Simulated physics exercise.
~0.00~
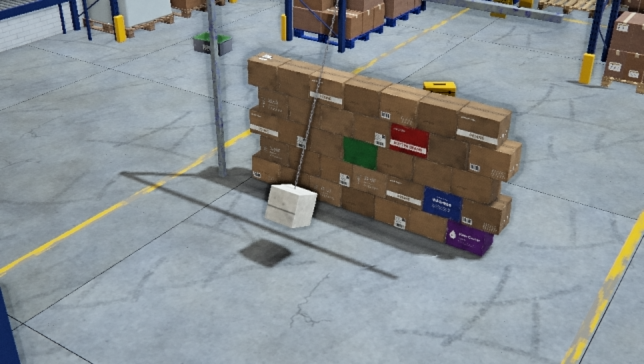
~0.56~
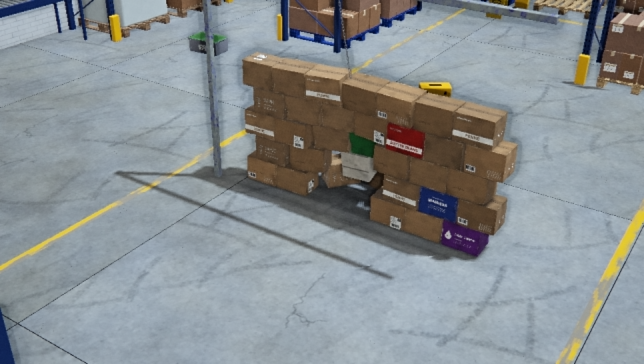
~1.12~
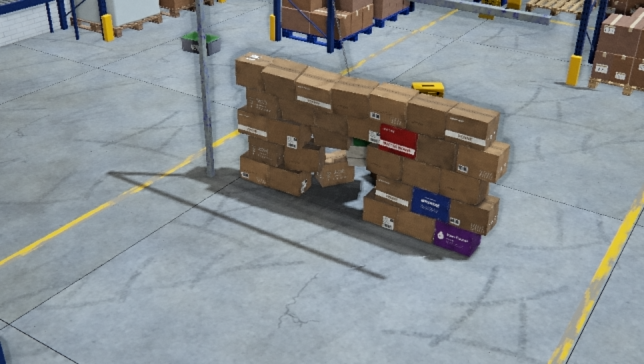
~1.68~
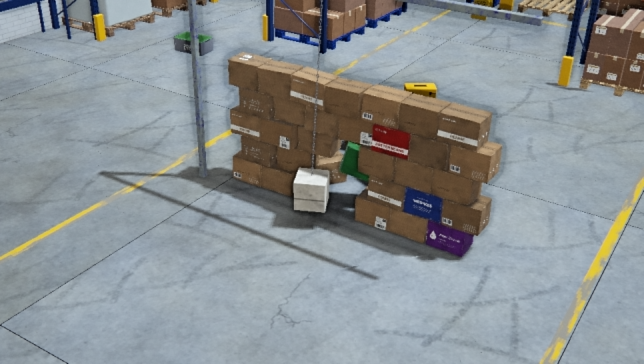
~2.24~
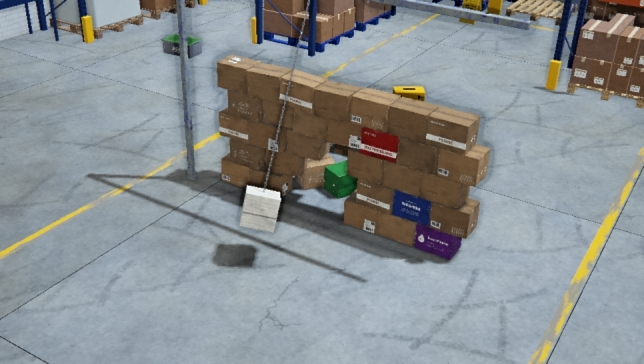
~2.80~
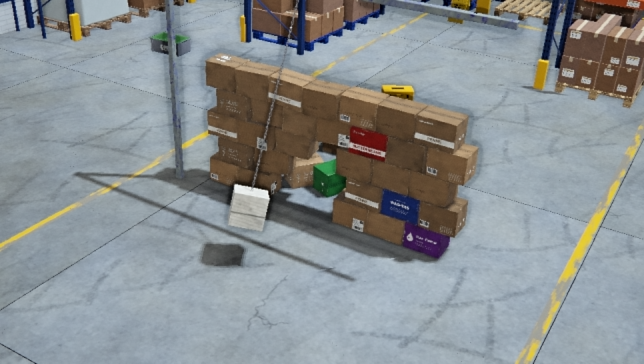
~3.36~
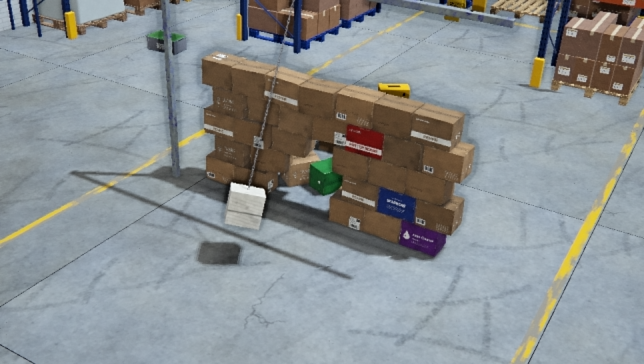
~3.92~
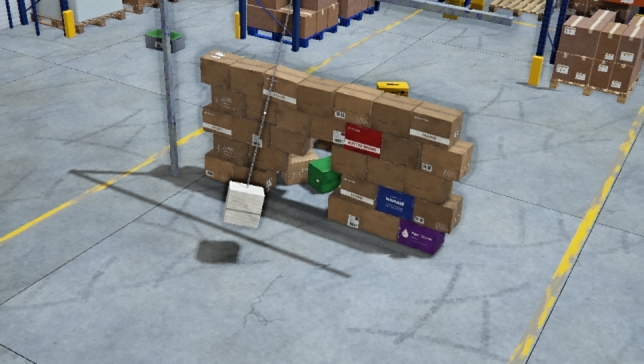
A white block hanging on a line swings in from the front left toward a wall of stacked brown cartons on a warehouse floor. It strikes the wall near the green carton and pushes in among the boxes, knocking several out of line and opening a gap low in the middle. The block then swings back out toward the left, while the green carton sinks and tips onto its side in the opening. The upper rows stay up, bridging the hole. At the end the red, blue and purple cartons remain in place, with the block hanging out in front.
